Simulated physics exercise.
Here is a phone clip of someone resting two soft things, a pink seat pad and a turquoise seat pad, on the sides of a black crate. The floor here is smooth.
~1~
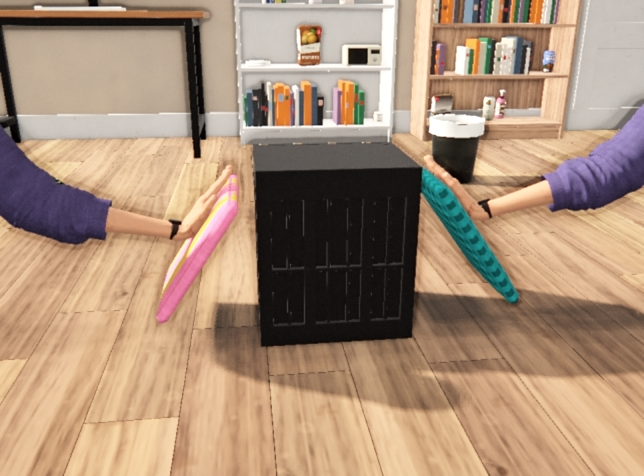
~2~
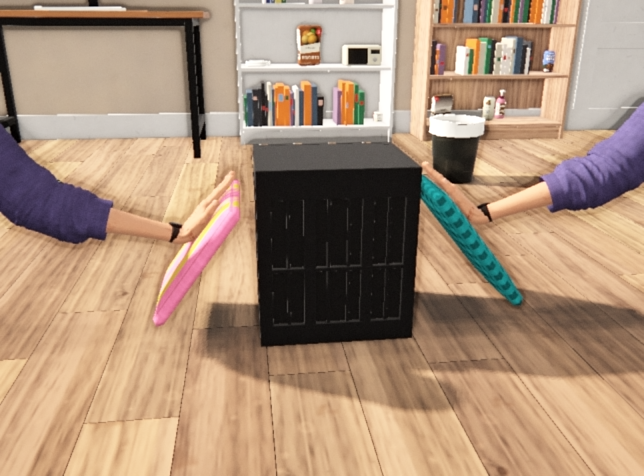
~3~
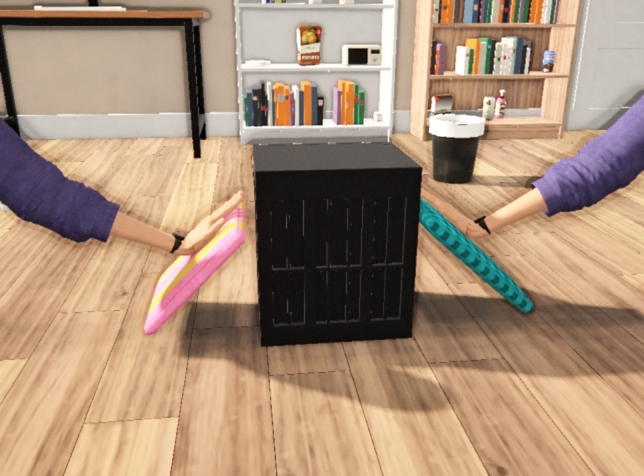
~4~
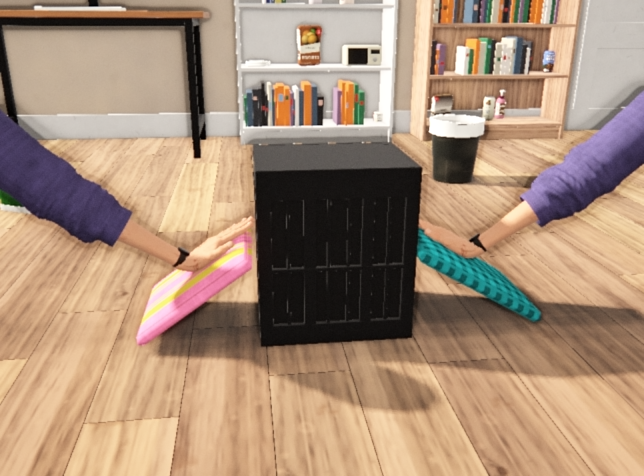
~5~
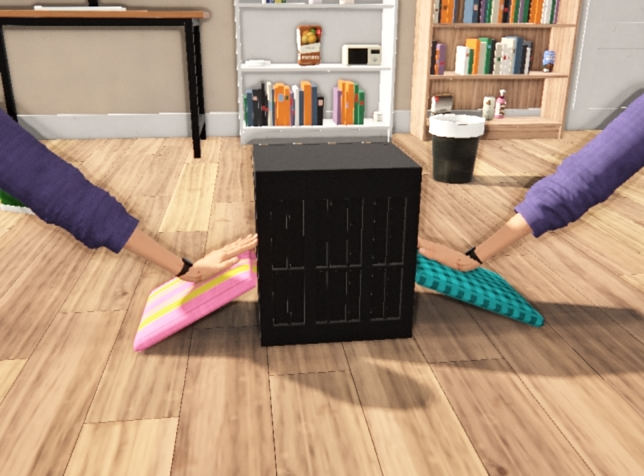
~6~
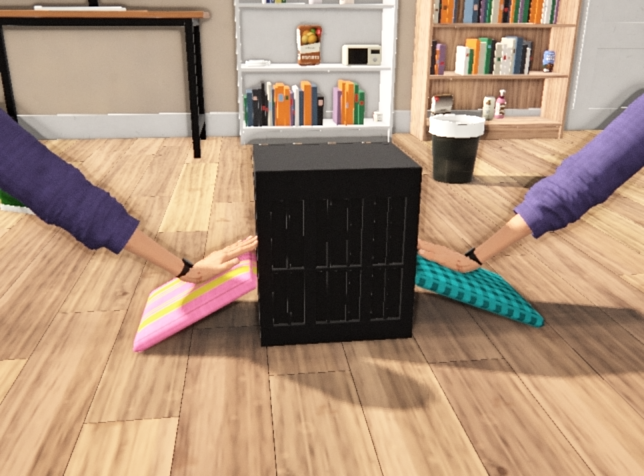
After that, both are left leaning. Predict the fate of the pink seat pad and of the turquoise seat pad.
The pink seat pad falls down. The turquoise seat pad falls down.
Then, 0.24 s past the final frame, pink seat pad slipping down near (195, 306); turquoise seat pad flat on the floor near (467, 300).
Then, 0.46 s past the final frame, pink seat pad flat on the floor near (193, 314); turquoise seat pad flat on the floor near (467, 300).
When it is over, pink seat pad flat on the floor near (193, 315); turquoise seat pad flat on the floor near (467, 300). The pink seat pad slides down flat and the turquoise seat pad slips and lies down.
